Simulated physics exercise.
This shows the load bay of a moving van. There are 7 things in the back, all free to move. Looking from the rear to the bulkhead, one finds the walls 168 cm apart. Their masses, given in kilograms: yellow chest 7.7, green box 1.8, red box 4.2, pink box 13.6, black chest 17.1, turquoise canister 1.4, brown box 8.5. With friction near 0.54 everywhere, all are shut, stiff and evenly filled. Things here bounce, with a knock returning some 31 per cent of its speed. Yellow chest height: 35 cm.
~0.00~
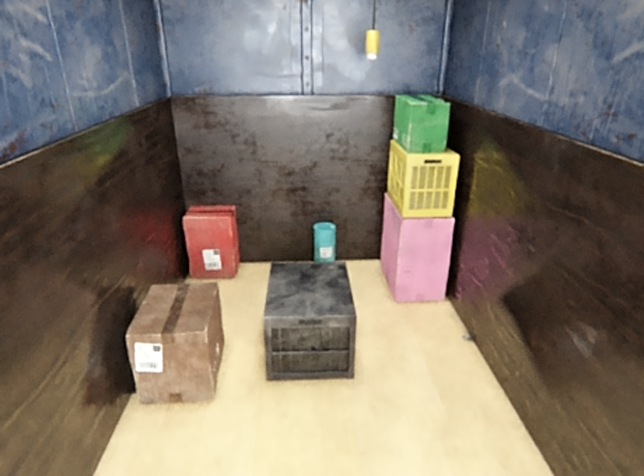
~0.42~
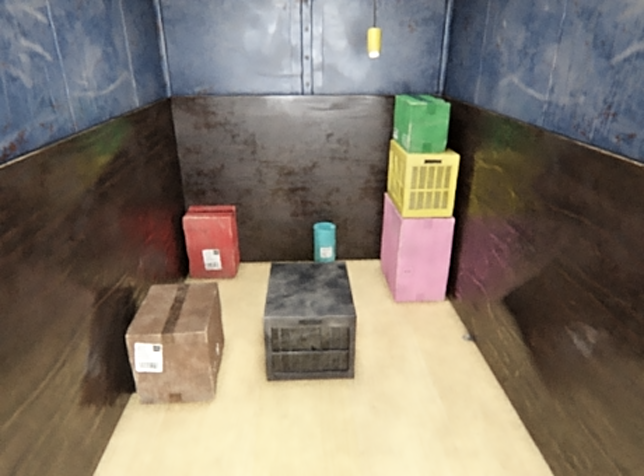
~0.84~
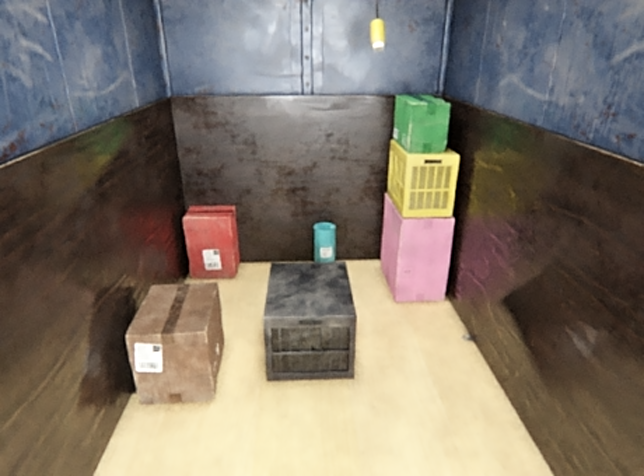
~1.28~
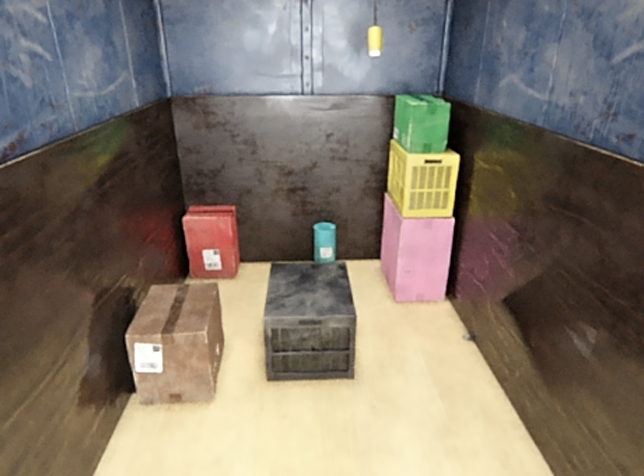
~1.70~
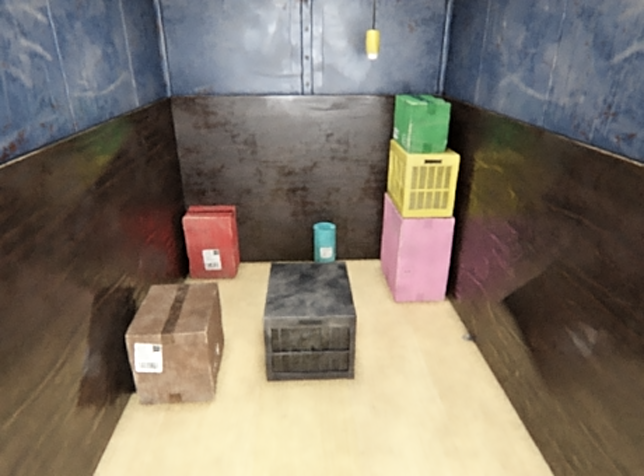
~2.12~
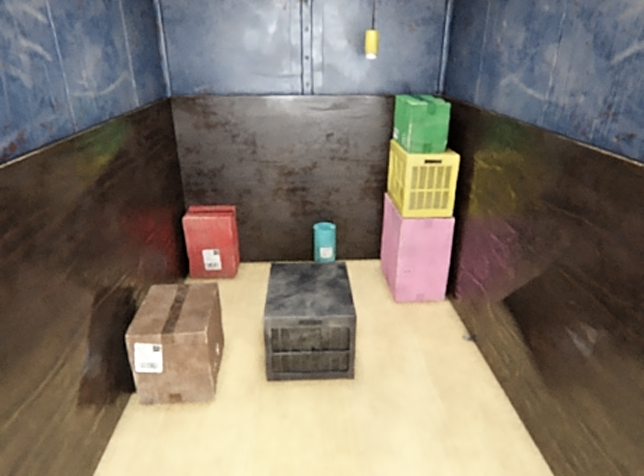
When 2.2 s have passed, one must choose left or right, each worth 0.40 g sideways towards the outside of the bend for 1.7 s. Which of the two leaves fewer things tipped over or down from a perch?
I'd swing left.
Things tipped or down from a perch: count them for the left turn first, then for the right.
If it goes left, 0; if it goes right, 3.
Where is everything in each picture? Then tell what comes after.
Smooth; yellow chest (420, 176); green box (419, 123), in the first picture.
Push 0.35 g backwards; black chest (310, 317); turquoise canister (325, 248), in the second picture.
Push 0.35 g backwards; brown box (182, 340); red box (213, 242), in the third picture.
Push 0.31 g backwards; pink box (414, 245); black chest (310, 317), in the fourth picture.
Smooth; turquoise canister (325, 248); brown box (182, 340), in the fifth picture.
Smooth; yellow chest (420, 176); green box (420, 123), in the sixth picture.
Turning left. At 2.72 s, push 0.40 g right; green box 3° off upright near (430, 121); yellow chest 3° off upright near (427, 175); pink box 3° off upright.
After 3.92 s, smooth; green box moved 8 cm near (433, 122); yellow chest moved 2 cm near (423, 176).
After 4.32 s, smooth; green box moved 7 cm near (432, 123).
In the end (4.9 s), all 7 under 15 cm from the start. At the end, from the last picture's camera, yellow chest near (420, 176), green box near (429, 123).
Turning right instead, yellow chest, green box and pink box tipped over or down from a perch, 3 of 7 in all.
